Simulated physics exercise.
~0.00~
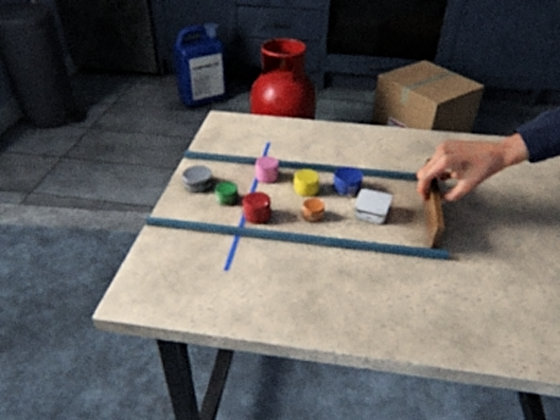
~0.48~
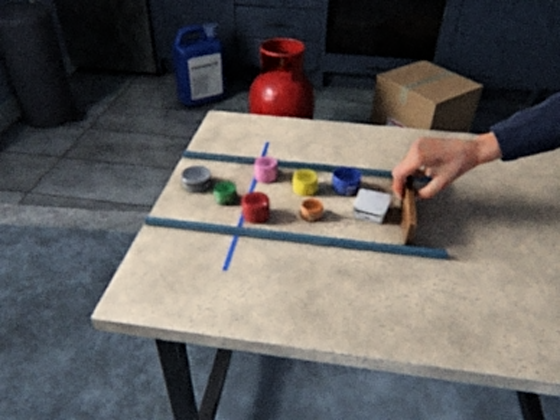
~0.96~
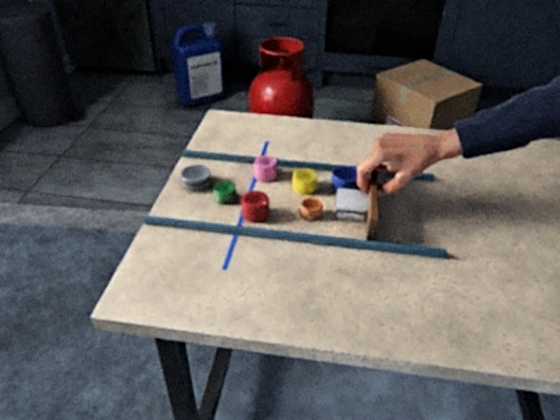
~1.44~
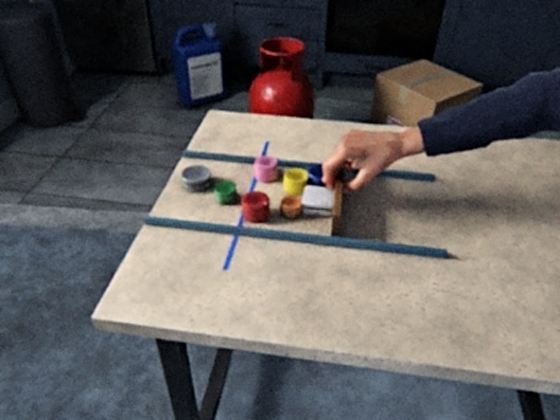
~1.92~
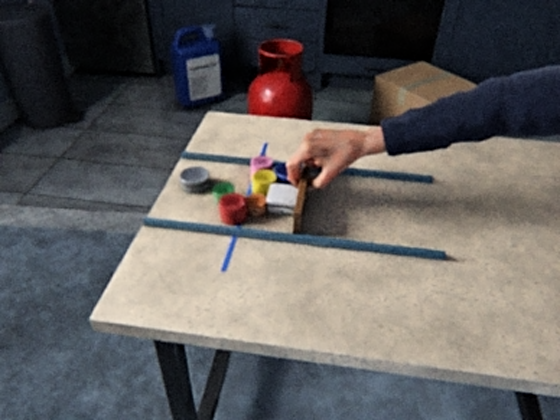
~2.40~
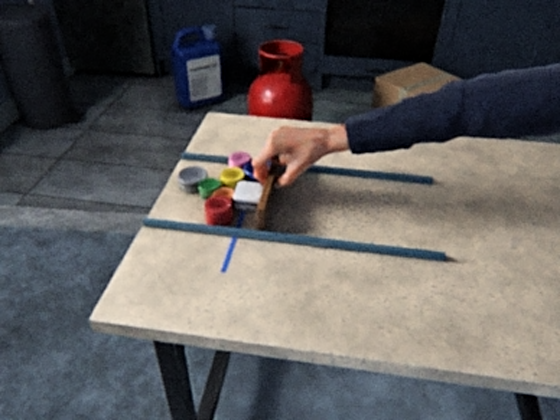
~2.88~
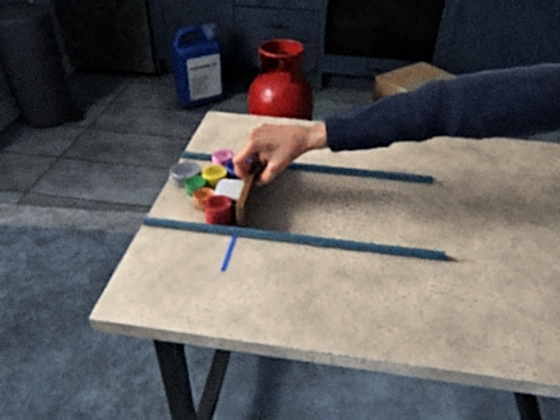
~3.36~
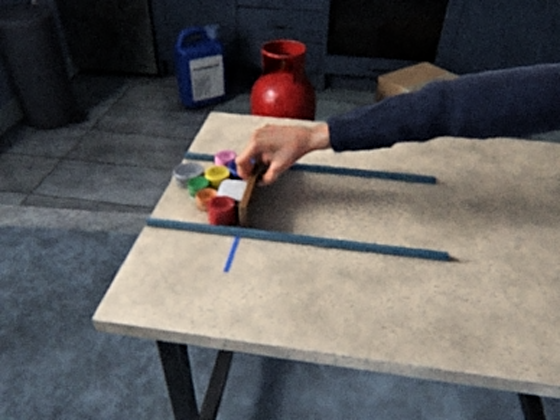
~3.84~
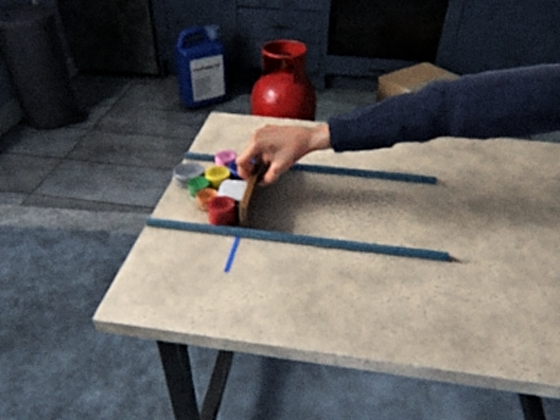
A hand slides an upright board left, bunching small containers together on the table.
